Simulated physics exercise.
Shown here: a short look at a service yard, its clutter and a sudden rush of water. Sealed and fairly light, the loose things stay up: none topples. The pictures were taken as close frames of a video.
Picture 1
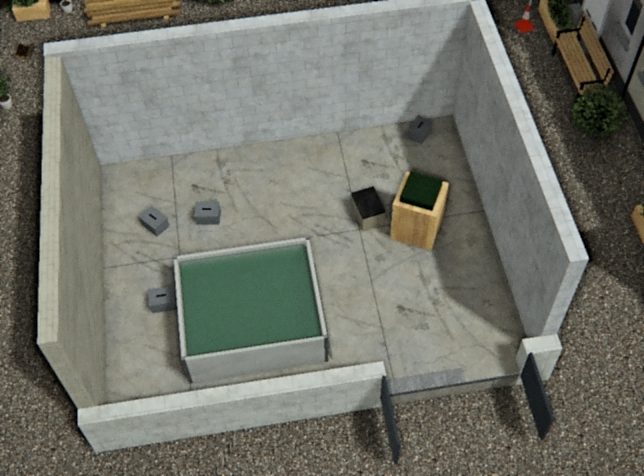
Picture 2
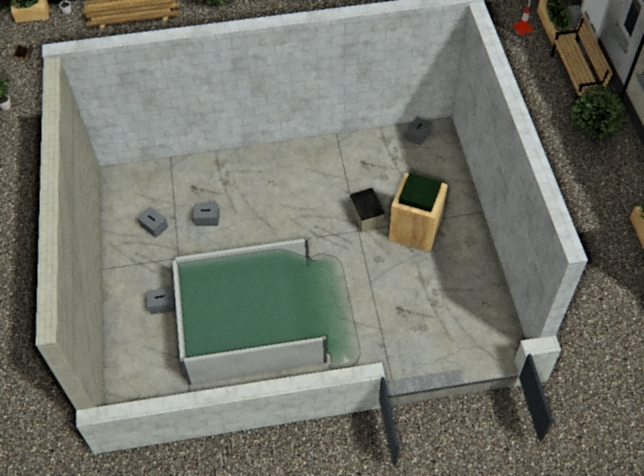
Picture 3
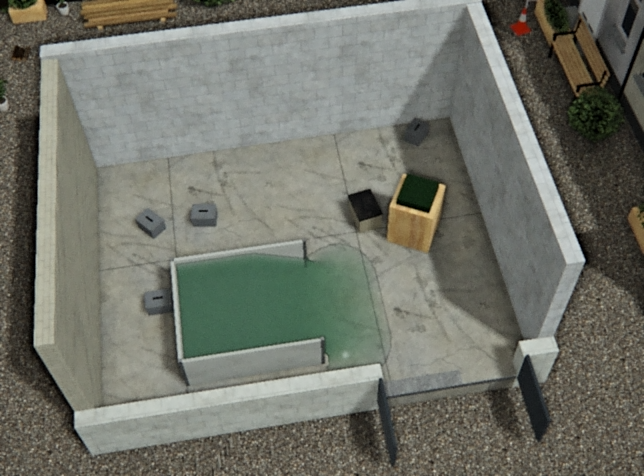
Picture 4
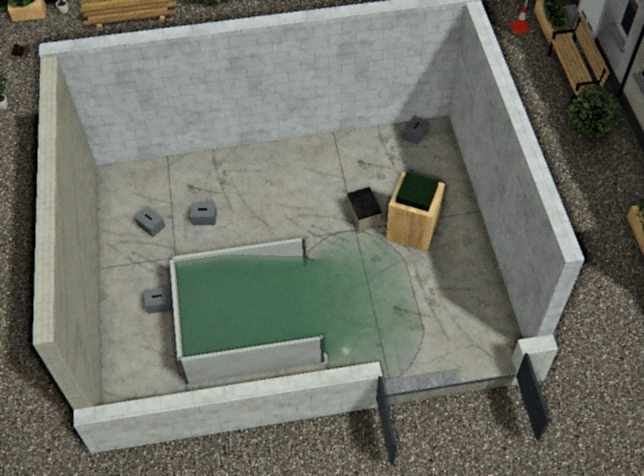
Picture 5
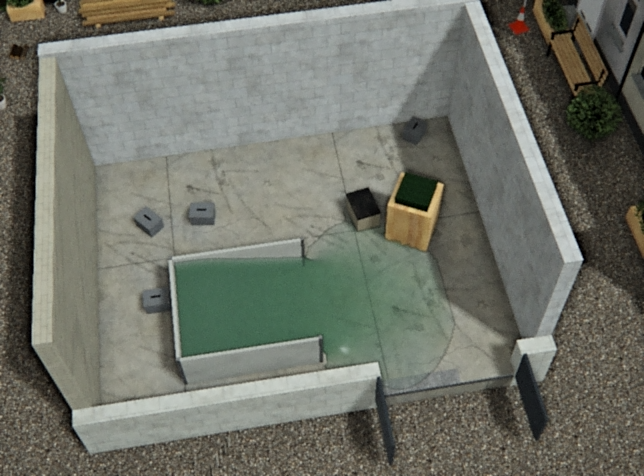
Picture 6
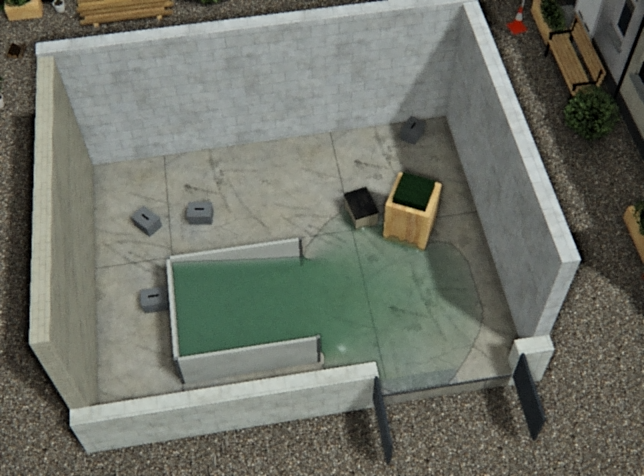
In a walled concrete yard, the right side of a low tank of green water opened, and the water spread rightward across the floor toward the gateway while the scattered blocks and boxes stayed put.
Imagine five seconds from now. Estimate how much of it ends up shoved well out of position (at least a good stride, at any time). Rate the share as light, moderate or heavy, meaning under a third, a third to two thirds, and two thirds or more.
Moderate.
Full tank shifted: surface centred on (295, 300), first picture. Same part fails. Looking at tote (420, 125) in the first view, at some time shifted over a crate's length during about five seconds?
From the way the scene plays out, it travelled at least that.
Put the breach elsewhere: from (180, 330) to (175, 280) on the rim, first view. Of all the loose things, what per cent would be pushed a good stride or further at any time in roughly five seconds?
I'd guess close to 20 percent.
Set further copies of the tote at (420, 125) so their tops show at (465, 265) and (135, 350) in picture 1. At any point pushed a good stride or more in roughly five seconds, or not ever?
Copy 1: Passed the mark. Copy 2: Stayed below the mark.
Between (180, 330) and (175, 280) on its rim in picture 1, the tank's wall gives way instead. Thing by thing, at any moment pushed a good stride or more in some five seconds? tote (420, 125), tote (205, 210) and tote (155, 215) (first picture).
First stays short of it, second stays short of it, third covers that distance.
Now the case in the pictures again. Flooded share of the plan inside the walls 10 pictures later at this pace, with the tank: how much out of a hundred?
It comes to some 55 in a hundred.
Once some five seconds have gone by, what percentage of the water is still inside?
Something like 70 per cent, give or take.
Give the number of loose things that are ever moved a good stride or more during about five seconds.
Count: 2.
A moment on, 0 of 5 are well off their spots; 0 afloat.
Next, 1 of 5 are well off their spots; 0 afloat.
Later, 1 of 5 are well off their spots; 2 afloat.
In the end, 2 of 5 are well off their spots, and 2 have been at some point; 0 afloat.
